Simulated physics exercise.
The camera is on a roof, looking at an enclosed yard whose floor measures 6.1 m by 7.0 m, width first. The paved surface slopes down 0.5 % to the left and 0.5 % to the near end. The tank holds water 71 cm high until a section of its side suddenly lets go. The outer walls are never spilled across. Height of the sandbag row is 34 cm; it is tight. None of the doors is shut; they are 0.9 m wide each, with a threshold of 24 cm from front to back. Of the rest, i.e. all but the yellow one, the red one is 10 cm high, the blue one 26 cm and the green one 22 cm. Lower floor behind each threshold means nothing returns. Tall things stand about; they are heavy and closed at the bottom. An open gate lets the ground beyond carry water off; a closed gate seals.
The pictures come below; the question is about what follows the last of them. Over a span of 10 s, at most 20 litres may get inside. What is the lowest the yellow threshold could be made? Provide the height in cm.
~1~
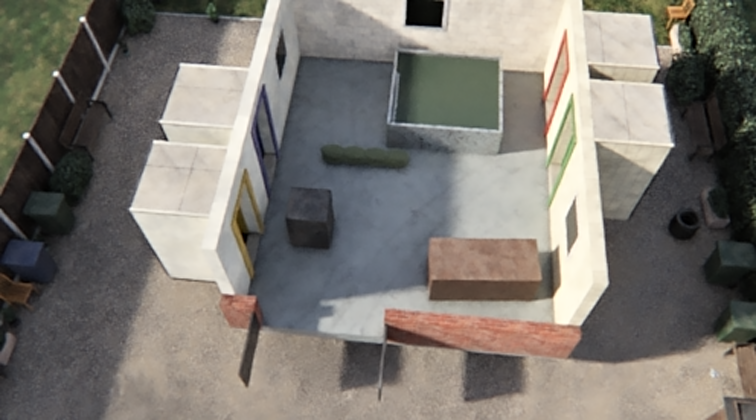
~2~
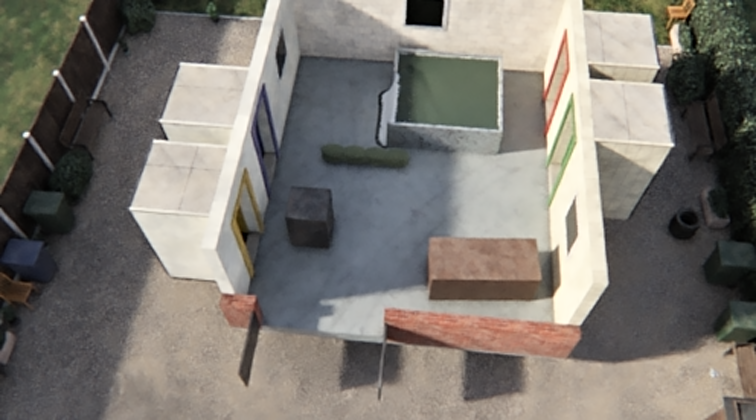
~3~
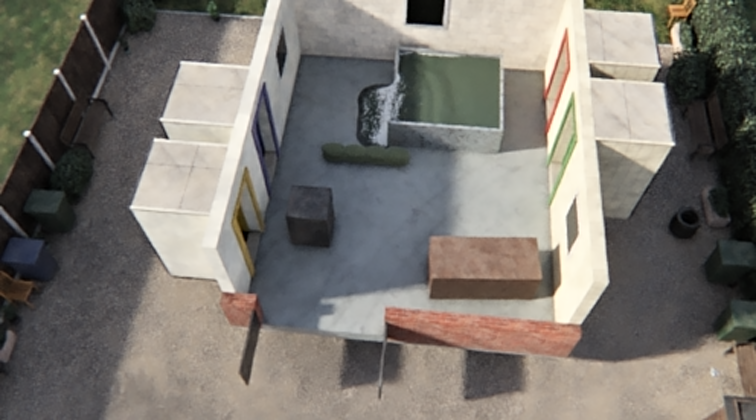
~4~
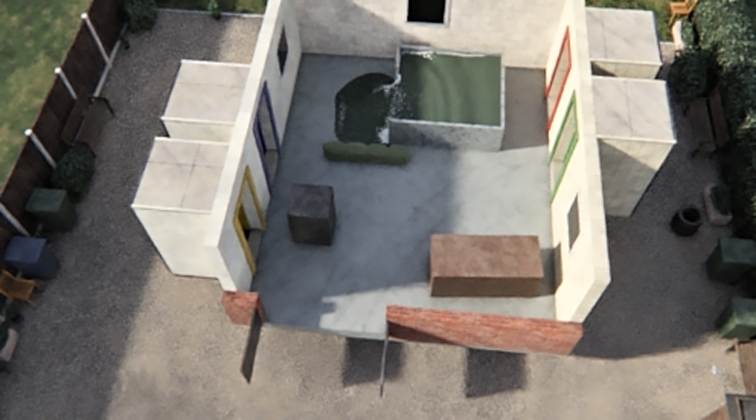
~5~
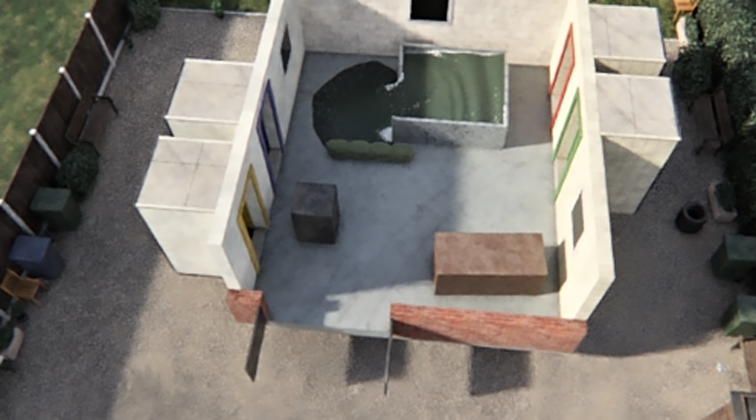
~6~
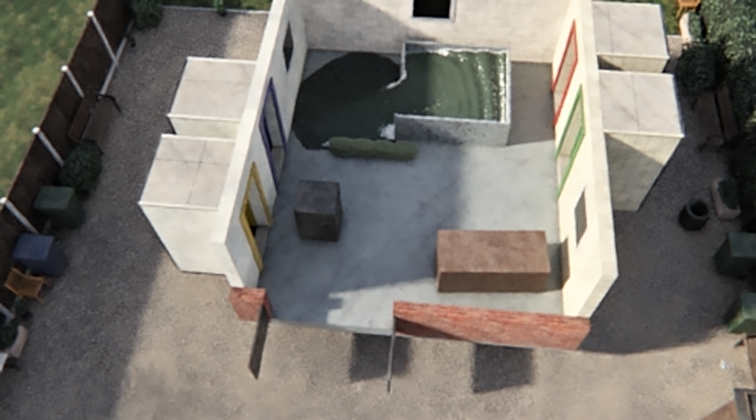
Around 6.5 cm high.
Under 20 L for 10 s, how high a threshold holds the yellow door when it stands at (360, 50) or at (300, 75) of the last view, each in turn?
Around 18 and 32 cm respectively.
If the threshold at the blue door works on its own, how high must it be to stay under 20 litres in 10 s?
The blue door needs around 18 cm.
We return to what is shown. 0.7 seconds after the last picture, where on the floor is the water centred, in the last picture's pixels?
Around (413, 106).
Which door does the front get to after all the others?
Final door: Green.
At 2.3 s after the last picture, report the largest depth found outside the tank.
About 44 cm.
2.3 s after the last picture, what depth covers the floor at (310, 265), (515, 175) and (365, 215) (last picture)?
The three readings, in order, are 1, 0 and 4 cm.
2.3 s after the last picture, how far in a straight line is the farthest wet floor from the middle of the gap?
The front is some 5.8 m out.
Then, 0.7 s after the last picture water covers 20 % of the floor, deepest (49 cm) near (298, 133); it has not reached the yellow door.
Then, 2.3 s after the last picture water covers 40 % of the floor, deepest (44 cm) near (307, 52); 7 cm at the yellow door, 0 litres in over its 7 cm threshold.
Then, 9.3 s after the last picture water covers 95 % of the floor, deepest (16 cm) near (289, 138); 7 cm at the yellow door, 15 litres in over its 7 cm threshold.
At the yellow door as built, the water peaked near 10 cm, 5.9 s after the last picture.
Run again over the same 10 s with other heights there, 24 litres in over 6 cm, 15 litres over 7 cm. The limit of 20 litres is kept from about 6.5 cm up.
